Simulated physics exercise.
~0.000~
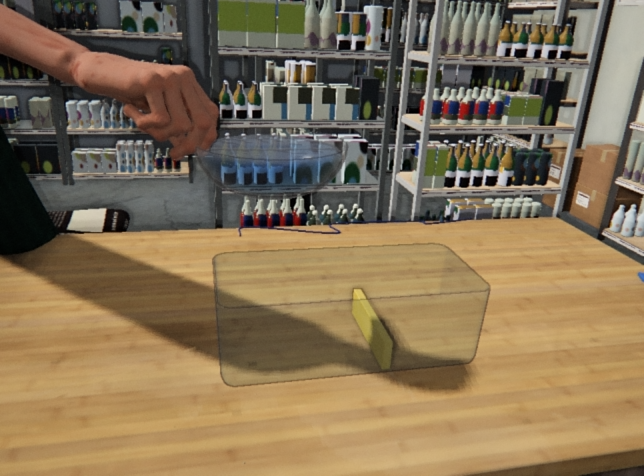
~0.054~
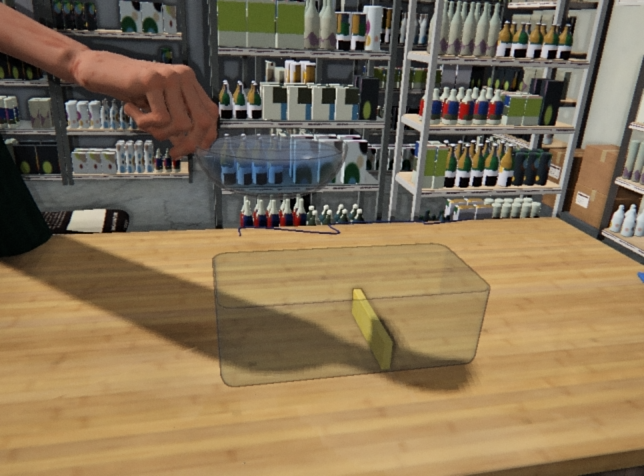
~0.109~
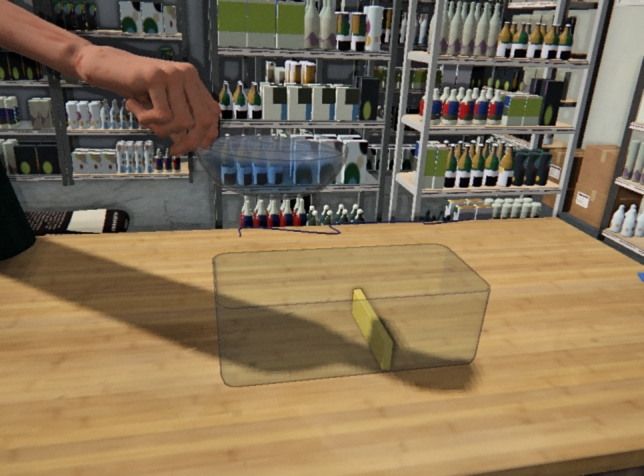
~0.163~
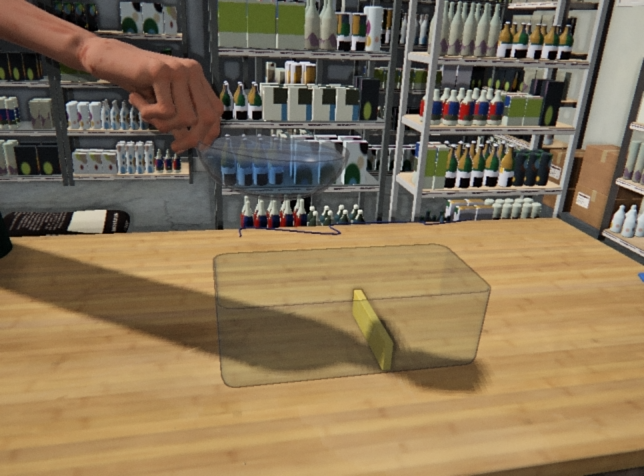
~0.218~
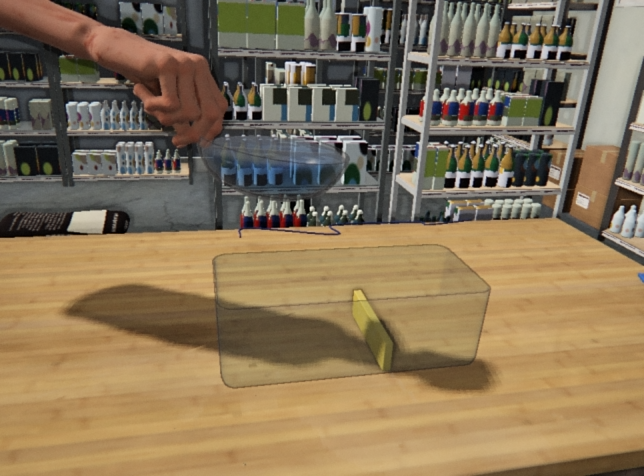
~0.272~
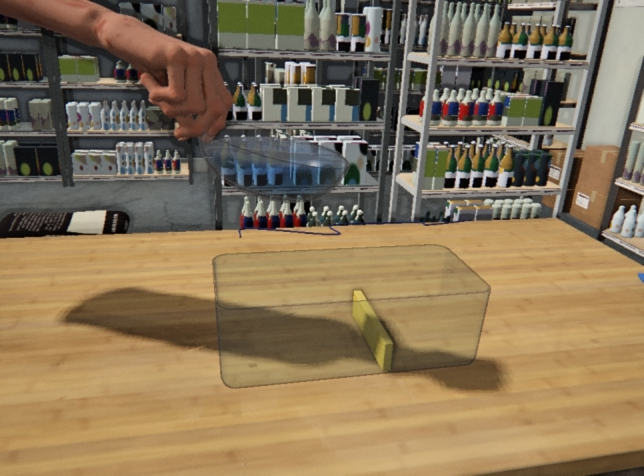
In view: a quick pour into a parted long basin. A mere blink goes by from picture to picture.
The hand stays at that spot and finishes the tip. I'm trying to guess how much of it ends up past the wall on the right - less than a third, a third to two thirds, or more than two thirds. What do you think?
After it calms, what's right of the wall is a middling share, one third to two thirds.
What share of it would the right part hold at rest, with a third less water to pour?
I'd put it at some 45 %.
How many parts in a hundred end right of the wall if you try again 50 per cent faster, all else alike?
It comes to near 45 per cent.
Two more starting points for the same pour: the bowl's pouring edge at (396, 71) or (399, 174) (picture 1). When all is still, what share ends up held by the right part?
65 and 80 per cent.
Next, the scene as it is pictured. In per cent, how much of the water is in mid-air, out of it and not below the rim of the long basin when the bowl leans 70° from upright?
Something close to 40 percent of it.
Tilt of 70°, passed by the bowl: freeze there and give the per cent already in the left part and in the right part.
The left part holds 5 percent and the right part 40 percent.
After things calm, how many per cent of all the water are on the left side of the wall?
I'd say near 40 in a hundred.
A moment on, the bowl is tipped part way and 17 per cent is still to pour, 6 is left of the wall and 38 right of it.
Next, the bowl is tipped right over and 0 per cent is still to pour, 39 is left of the wall and 59 right of it.
Then the bowl is tipped right over and 0 per cent is still to pour, 40 is left of the wall and 59 right of it.
Later the bowl is tipped right over and 0 per cent is still to pour, 40 is left of the wall and 59 right of it.
At rest 40 per cent lies left of the wall, 59 right of it and 2 outside.
